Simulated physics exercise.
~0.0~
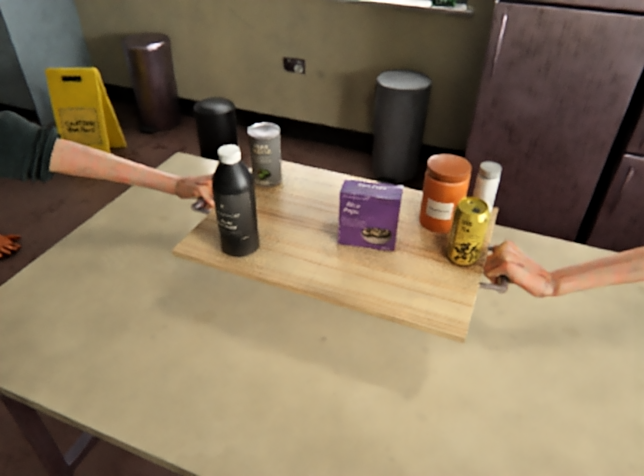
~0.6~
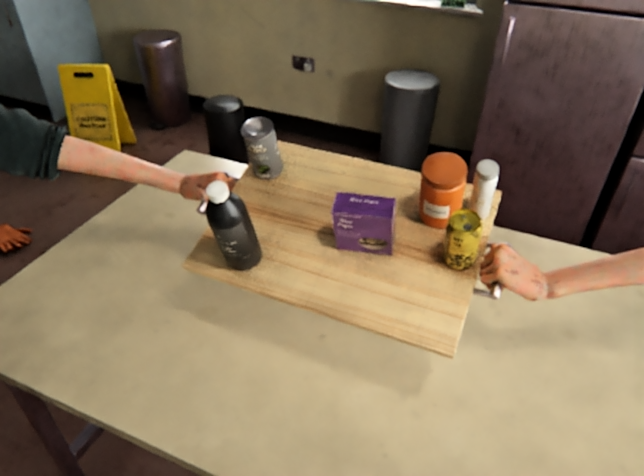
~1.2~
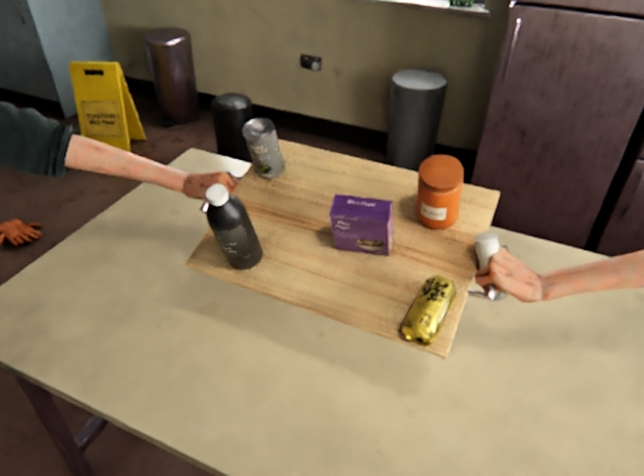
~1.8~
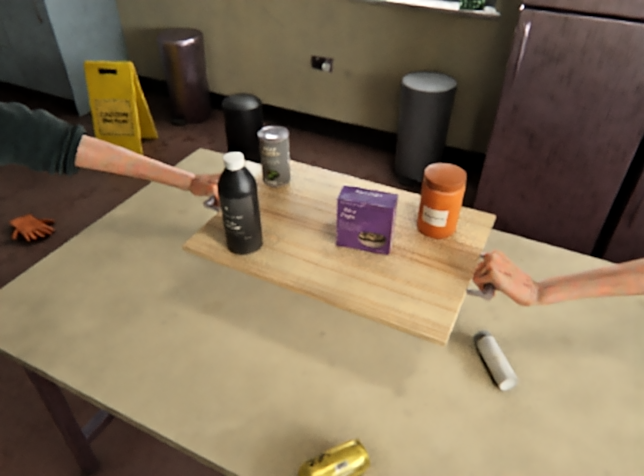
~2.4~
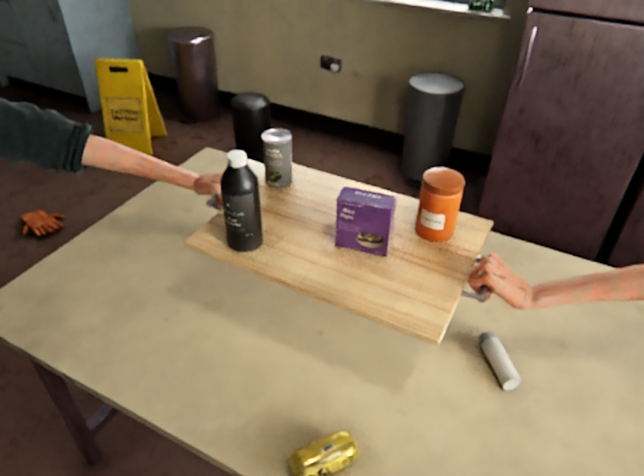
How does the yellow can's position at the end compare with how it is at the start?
At the start the yellow can stands upright on the tray. At the end it lies on its side on the table.
